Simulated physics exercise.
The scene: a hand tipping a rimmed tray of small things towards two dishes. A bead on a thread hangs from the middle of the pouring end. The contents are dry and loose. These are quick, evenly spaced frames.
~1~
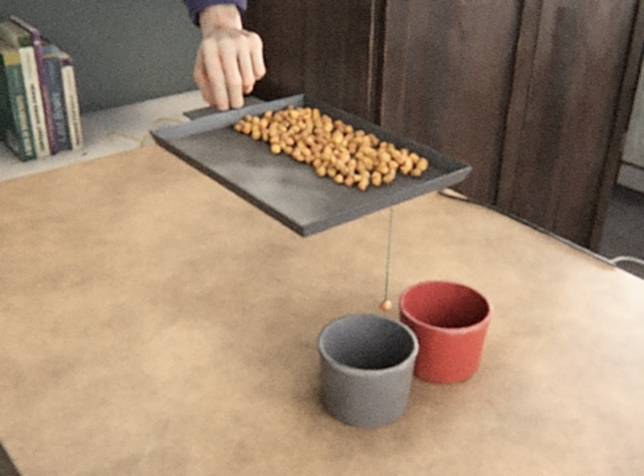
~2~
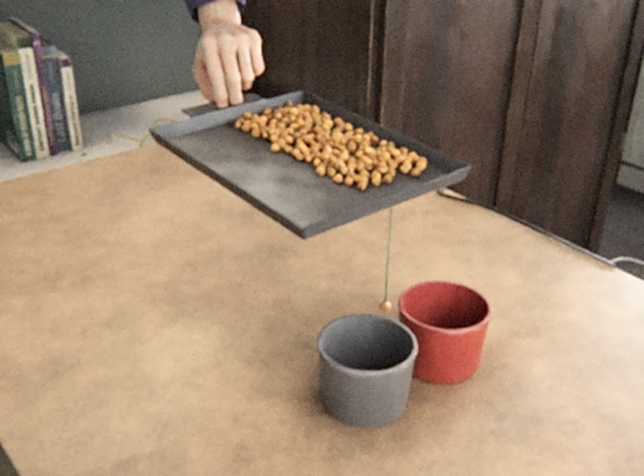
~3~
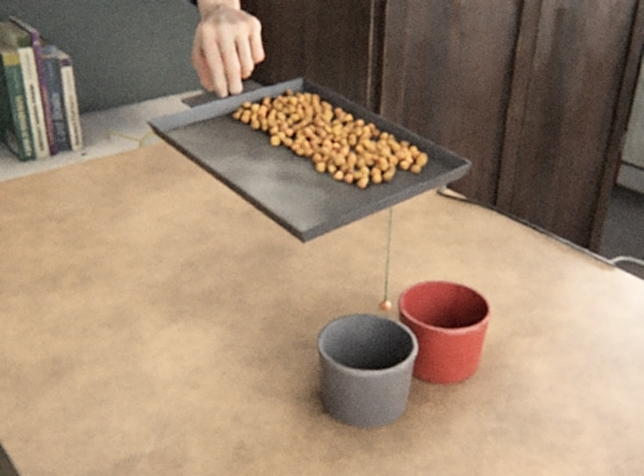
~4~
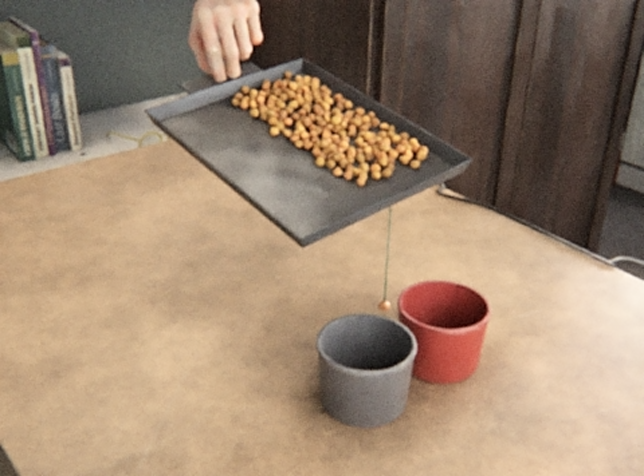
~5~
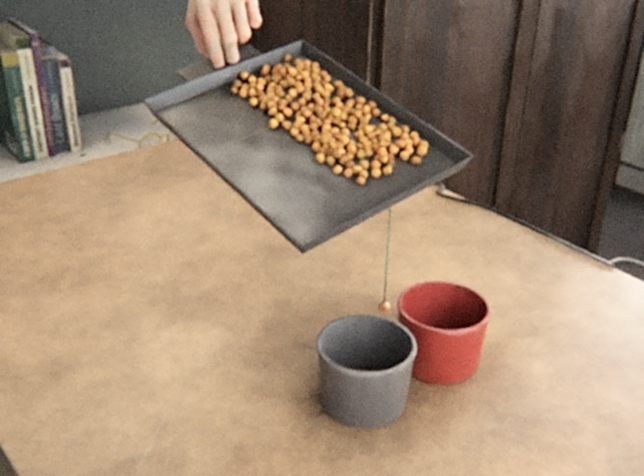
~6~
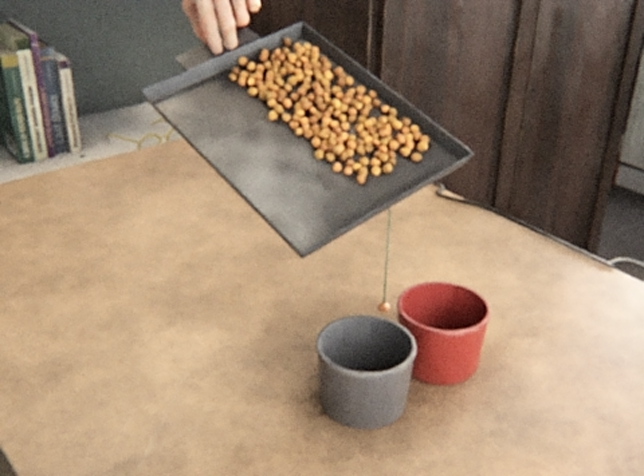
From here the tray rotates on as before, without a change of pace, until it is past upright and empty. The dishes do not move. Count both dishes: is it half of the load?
Together they catch less than half.
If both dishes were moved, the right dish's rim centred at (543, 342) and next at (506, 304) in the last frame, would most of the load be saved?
One: Under half. Two: Not half.
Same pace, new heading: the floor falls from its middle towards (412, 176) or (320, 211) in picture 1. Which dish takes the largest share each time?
First the right one, then the dish on the left.
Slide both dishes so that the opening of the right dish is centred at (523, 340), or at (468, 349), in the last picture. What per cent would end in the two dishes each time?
The first gives 0 %, the second 10 %.
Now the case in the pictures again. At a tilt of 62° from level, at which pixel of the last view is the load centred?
Roughly at (312, 232).
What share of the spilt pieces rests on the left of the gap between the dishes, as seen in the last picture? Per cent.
Near 100 %.
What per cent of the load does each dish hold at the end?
About: Left dish 20, right dish 0 per cent.
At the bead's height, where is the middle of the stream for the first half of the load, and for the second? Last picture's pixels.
Around (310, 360) and then (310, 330).
Soon, tray tipped steeply; most on the tray; a stray few in the left dish; about a quarter in the air.
A while on, tray tipped right over; a small part on the tray; about a quarter in the left dish; about two thirds outside both; a small part in the air.
Towards the end, tray tipped past a quarter turn; about a quarter in the left dish; most outside both.
Finally, tray tipped past a quarter turn; about a quarter in the left dish; none in the right dish; most outside both.
